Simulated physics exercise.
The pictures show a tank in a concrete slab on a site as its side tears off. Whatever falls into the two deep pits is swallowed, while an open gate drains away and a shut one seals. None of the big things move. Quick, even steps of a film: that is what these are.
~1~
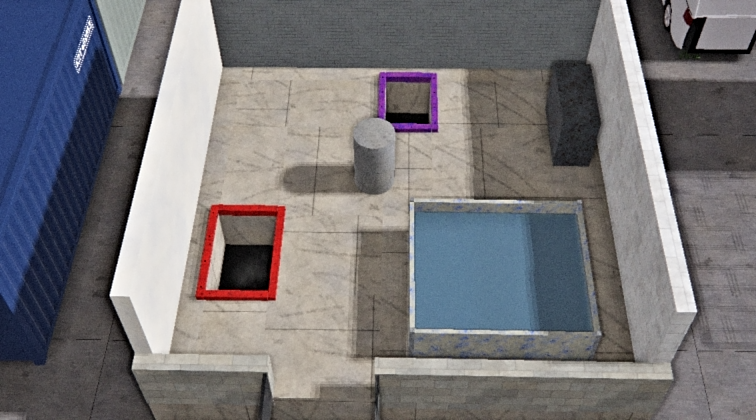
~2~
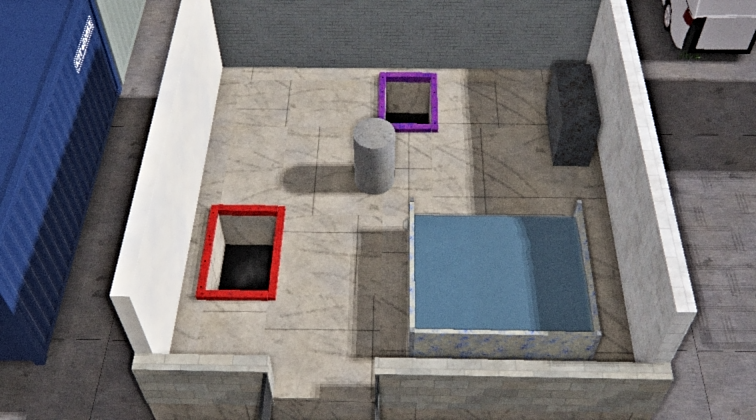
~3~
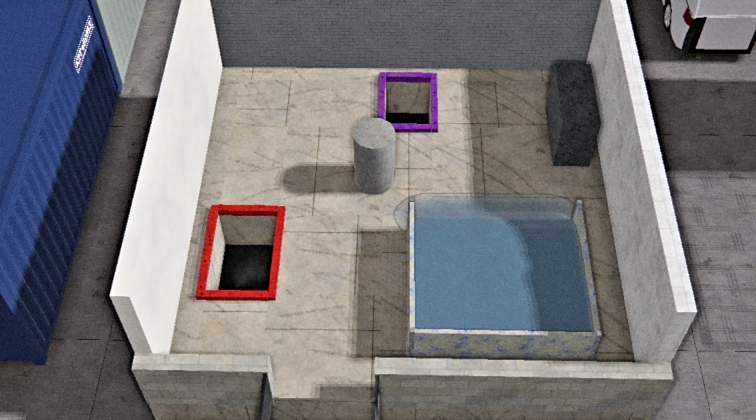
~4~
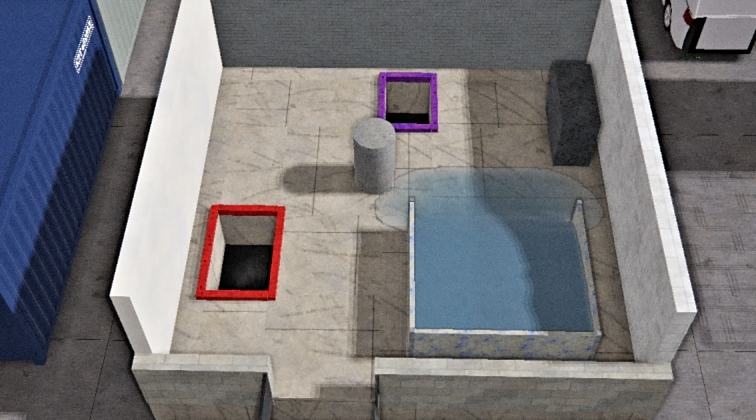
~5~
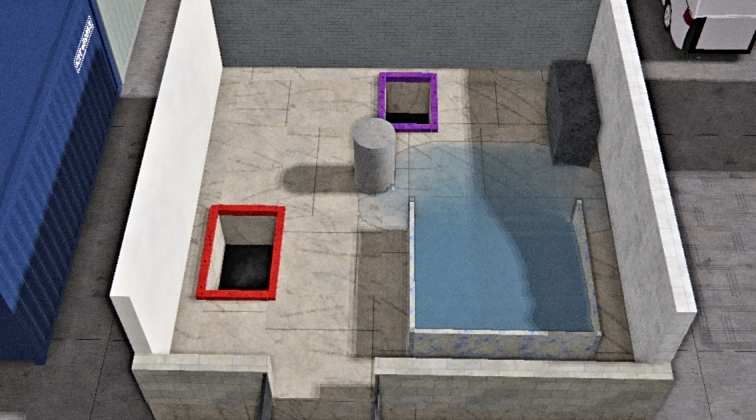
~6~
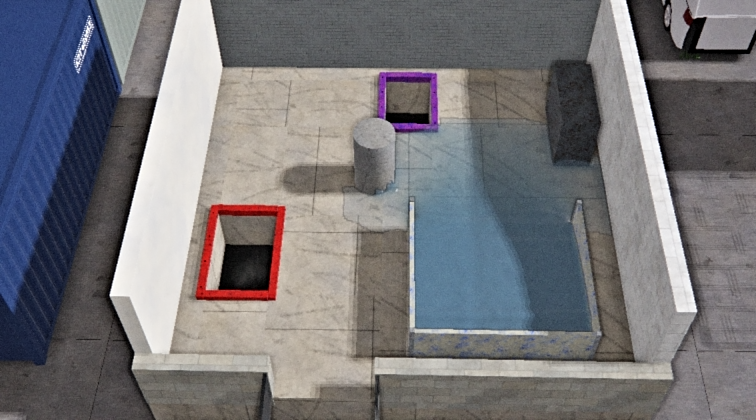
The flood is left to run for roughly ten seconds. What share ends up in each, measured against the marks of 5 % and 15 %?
Outcome: The gate is left holding a tiny amount - below five per cent; the purple pit is left holding a hefty amount - past fifteen per cent; the red pit is left holding a tiny amount - below five per cent.
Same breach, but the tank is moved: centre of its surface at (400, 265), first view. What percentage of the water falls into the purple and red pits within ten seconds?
Purple 14 %, red 2 %.
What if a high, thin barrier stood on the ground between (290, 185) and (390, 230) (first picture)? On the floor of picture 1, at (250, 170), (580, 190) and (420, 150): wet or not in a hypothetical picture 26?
Point by point: First spared, next swamped, last swamped.
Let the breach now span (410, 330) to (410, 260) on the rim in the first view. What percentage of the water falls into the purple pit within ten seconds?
The purple pit gets 0 per cent.
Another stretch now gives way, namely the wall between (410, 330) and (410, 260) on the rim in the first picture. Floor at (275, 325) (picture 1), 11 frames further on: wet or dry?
Result - sodden.
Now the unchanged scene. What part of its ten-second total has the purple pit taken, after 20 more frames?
Some 60 per cent.
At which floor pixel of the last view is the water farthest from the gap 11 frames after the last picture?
The farthest wet point should be near (302, 69).
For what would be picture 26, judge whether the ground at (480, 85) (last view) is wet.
That place: Swamped.
A moment on, water covers 35 % of the floor; the gate 0 %, the purple pit 2 %, the red pit 0 %.
Next, water covers 45 % of the floor; the gate 0 %, the purple pit 7 %, the red pit 0 %.
Then, water covers 65 % of the floor; the gate 0 %, the purple pit 15 %, the red pit 0 %.
Later, water covers 80 % of the floor; the gate 0 %, the purple pit 24 %, the red pit 0 %.
In the end, water covers 95 % of the floor; the gate 1 %, the purple pit 25 %, the red pit 0 %.
